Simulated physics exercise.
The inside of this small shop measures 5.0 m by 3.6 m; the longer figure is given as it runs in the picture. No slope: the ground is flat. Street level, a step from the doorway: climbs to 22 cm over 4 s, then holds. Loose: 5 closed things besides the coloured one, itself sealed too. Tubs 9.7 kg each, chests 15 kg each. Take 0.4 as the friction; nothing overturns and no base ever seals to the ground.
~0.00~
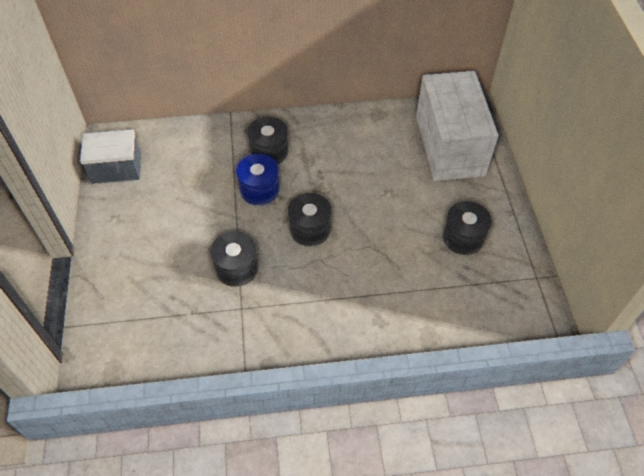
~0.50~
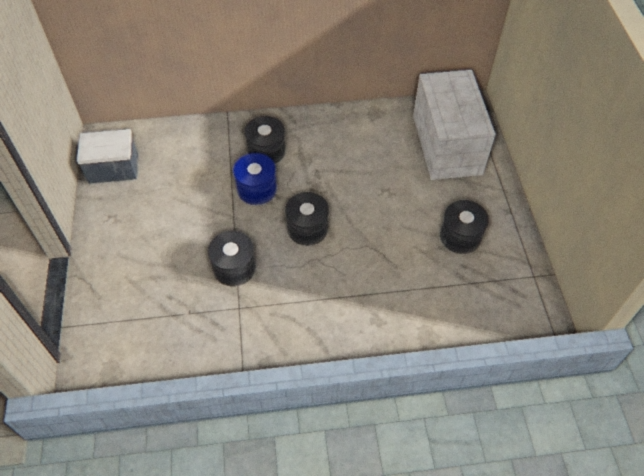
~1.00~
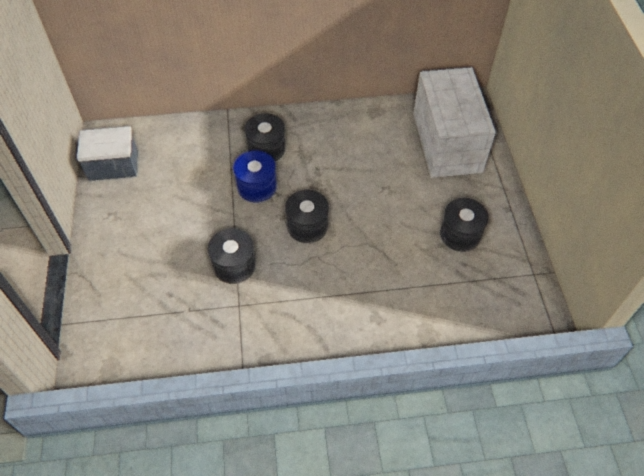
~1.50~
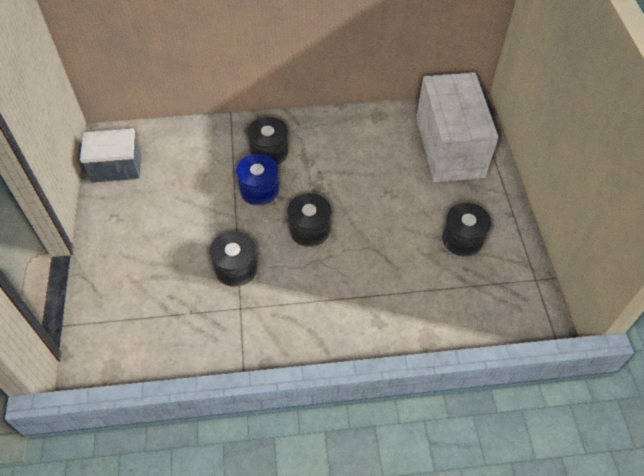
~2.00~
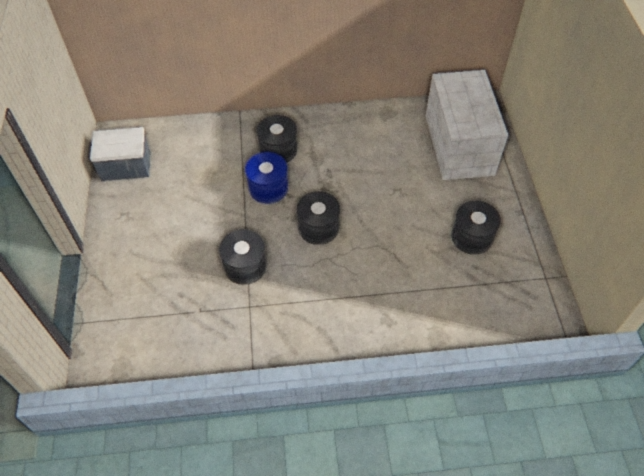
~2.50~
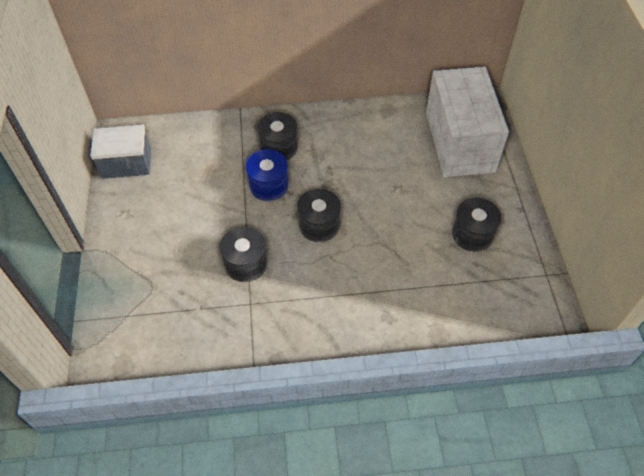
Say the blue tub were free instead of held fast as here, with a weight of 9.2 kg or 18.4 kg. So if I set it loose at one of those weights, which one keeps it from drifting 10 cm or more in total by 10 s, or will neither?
Final guess: It must have the heavier ballast.
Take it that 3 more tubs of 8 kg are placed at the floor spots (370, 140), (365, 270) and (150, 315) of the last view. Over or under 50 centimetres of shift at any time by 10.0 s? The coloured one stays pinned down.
First: Inside the limit; second: Beyond the limit; third: Beyond the limit.
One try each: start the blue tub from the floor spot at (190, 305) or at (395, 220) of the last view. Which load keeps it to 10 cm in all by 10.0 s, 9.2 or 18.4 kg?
Taking them in turn, neither mass keeps it, and only the heavier mass keeps it.
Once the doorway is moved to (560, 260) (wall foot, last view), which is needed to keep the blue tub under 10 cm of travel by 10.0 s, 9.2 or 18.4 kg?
Lab note: Upper mass required.
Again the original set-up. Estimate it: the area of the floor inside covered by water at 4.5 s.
That flooded area is roughly 6.5 m2.
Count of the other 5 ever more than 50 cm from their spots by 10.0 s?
Counting them up, I find 3.
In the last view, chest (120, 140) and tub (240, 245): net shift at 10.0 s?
0 cm and 300 cm respectively.
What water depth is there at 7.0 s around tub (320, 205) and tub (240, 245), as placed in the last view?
I'd estimate 4 cm for the first and 5 cm for the second.
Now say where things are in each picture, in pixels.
The blue tub at (257, 170) rests on the ground; 0.0 m2 under water; 0 of 6 have shifted, in the first picture.
The blue tub at (254, 169) rests on the ground; water covers 0.0 m2; 0 of 6 have shifted, in the second picture.
The blue tub at (254, 167) rests on the ground; 0.0 m2 under water; 0 of 6 have shifted, in the third picture.
The blue tub at (257, 170), on the bottom; water covers 0.0 m2; 0 of 6 have shifted, in the fourth picture.
The blue tub at (266, 168) rests on the ground; water covers 0.0 m2; 0 of 6 have shifted, in the fifth picture.
The blue tub at (267, 165) rests on the ground; water covers 0.5 m2; 0 of 6 have shifted, in the sixth picture.
After 3.5 s the blue tub would be 0 cm from its start with 9.2 kg and 0 cm from its start with 18.4 kg; 0 cm of water round it then.
After 4.5 s the blue tub would be 2 cm from its start with 9.2 kg and 0 cm from its start with 18.4 kg; 3 cm of water round it then.
After 7.0 s the blue tub would be 71 cm from its start with 9.2 kg and 0 cm from its start with 18.4 kg; 5 cm of water round it then.
After 10.0 s the blue tub would be 102 cm from its start with 9.2 kg and 0 cm from its start with 18.4 kg; 5 cm of water round it then.
